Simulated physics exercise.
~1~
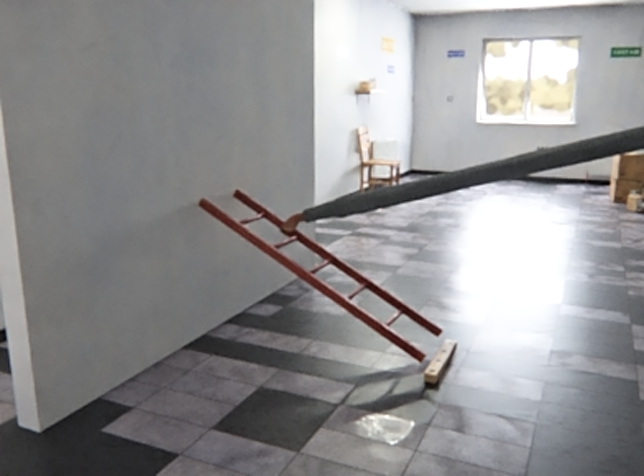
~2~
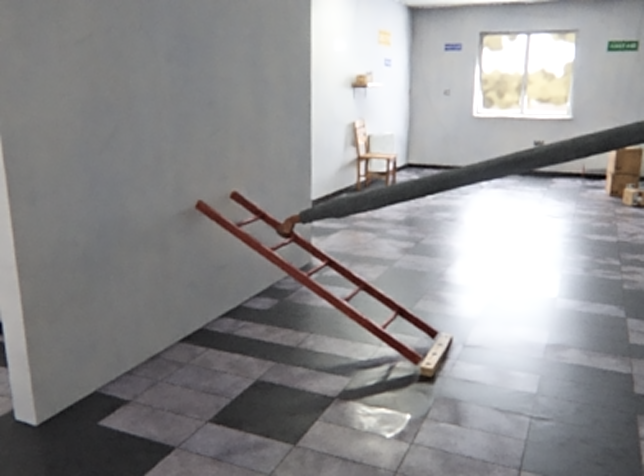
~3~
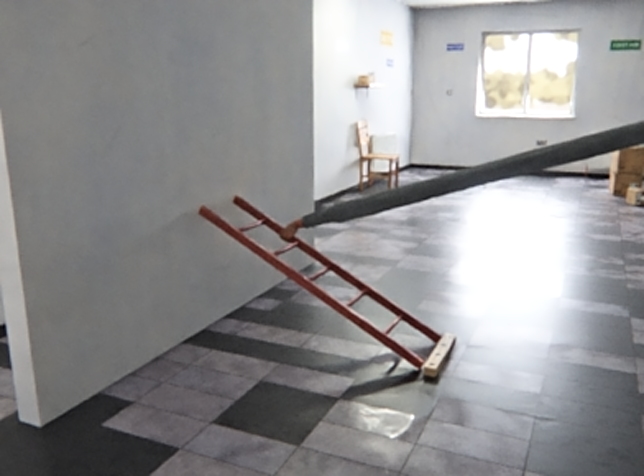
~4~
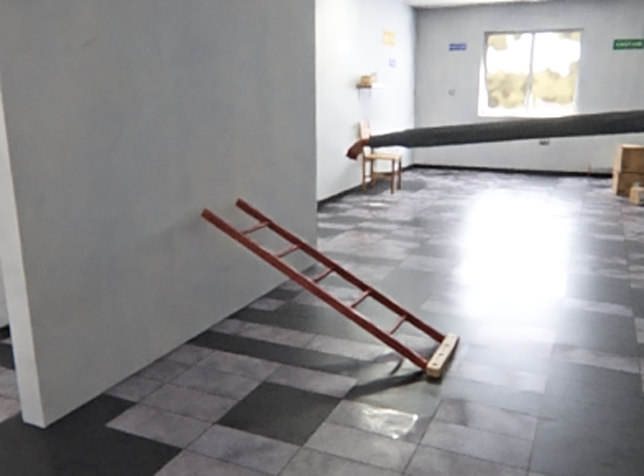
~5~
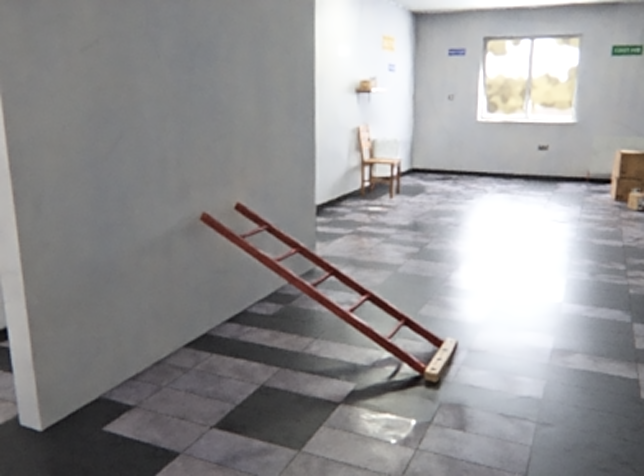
The clip shows a red ladder-like rack being leant at a low angle against a grey wall, its foot by a wooden batten on the tiled floor; a dark arm holding it lets go and withdraws to the right, and the rack stays leaning.
